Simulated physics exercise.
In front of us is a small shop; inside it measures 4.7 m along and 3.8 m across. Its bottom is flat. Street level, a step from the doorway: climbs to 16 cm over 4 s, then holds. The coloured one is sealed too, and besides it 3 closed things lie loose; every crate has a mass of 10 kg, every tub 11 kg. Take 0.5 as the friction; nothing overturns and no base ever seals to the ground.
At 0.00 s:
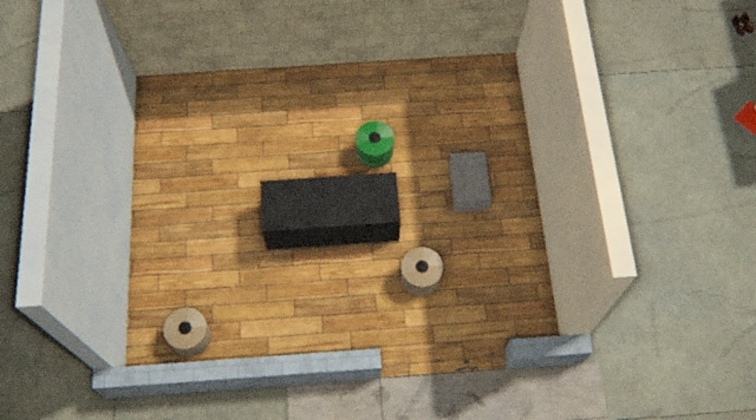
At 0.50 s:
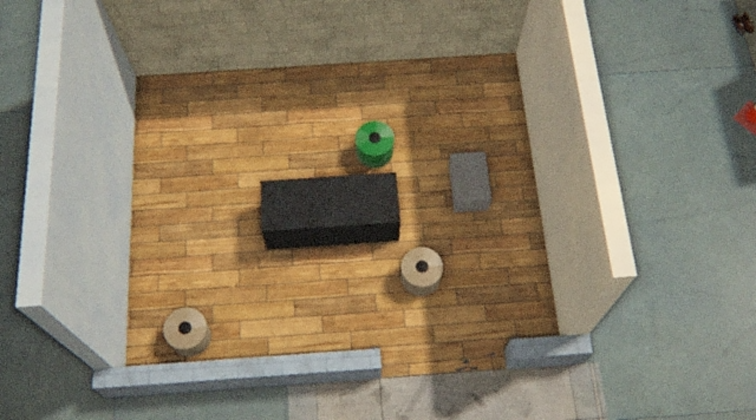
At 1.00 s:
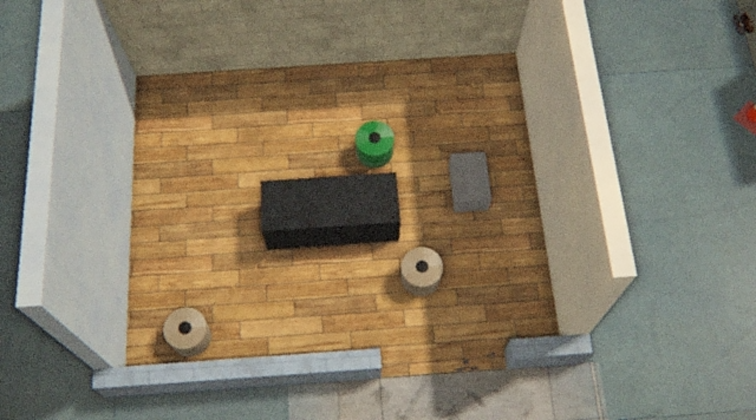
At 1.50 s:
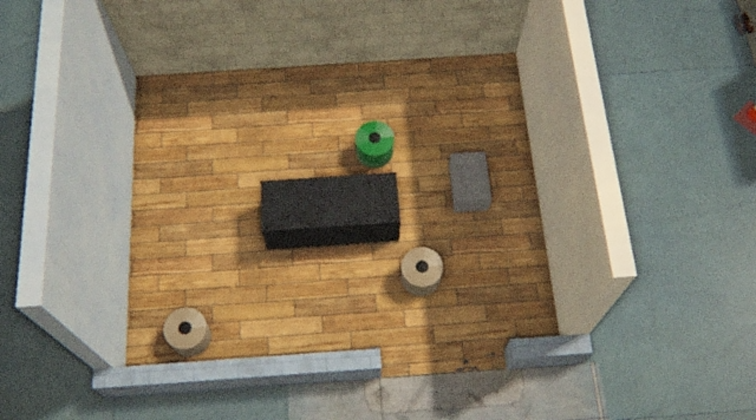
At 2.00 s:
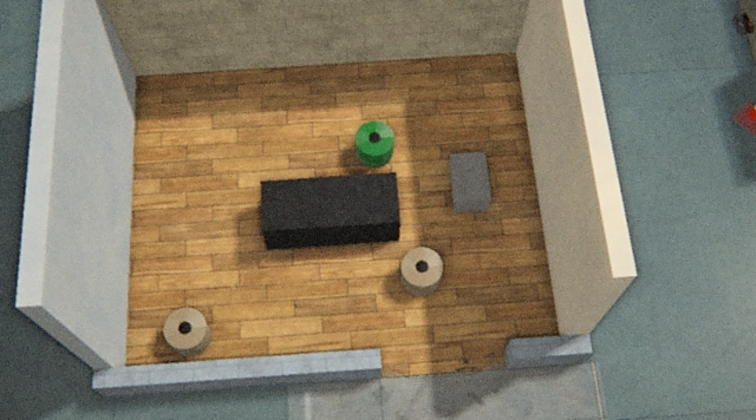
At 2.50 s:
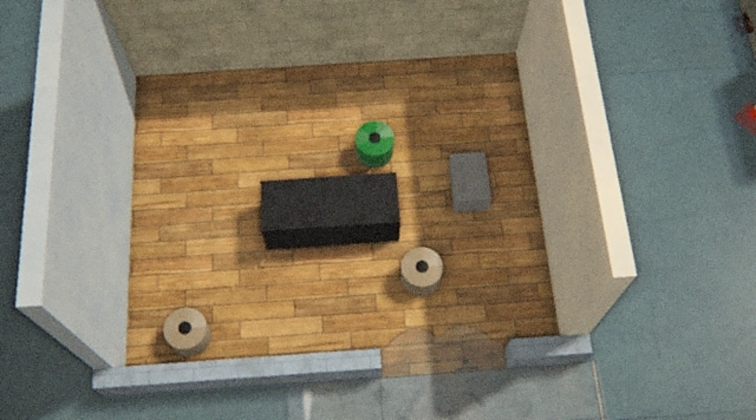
The clip shows a small wooden-floored shop from above, with a green tub, two beige tubs, a black block and a grey slab all staying still while water spreads over the ground outside and slightly in at the doorway.
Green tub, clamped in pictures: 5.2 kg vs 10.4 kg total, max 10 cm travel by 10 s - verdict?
Higher only.
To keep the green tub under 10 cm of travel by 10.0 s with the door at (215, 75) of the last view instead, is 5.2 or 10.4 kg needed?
The answer is that only the greater mass suffices.
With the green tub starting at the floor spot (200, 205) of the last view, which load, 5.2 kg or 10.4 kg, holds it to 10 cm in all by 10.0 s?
The answer: Either weight will do.
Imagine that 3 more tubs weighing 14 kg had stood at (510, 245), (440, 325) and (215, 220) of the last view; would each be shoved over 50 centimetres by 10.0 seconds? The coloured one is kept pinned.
Answer by position: Outside the range; outside the range; inside the range.
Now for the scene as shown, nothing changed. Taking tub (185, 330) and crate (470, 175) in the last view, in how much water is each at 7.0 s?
Some 3 cm at the first, some 4 cm at the second.
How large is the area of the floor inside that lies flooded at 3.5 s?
Close to 1.5 m2, I'd say.
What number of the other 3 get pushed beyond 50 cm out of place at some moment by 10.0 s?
Answer: 2.
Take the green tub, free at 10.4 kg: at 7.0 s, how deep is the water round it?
Around 2 cm.
After 3.5 s the green tub would be 0 cm from its start with 5.2 kg and 0 cm from its start with 10.4 kg; 0 cm of water round it then.
After 4.5 s the green tub would be 0 cm from its start with 5.2 kg and 0 cm from its start with 10.4 kg; 0 cm of water round it then.
After 7.0 s the green tub would be 0 cm from its start with 5.2 kg and 0 cm from its start with 10.4 kg; 2 cm of water round it then.
After 10.0 s the green tub would be 63 cm from its start with 5.2 kg and 0 cm from its start with 10.4 kg; 3 cm of water round it then.
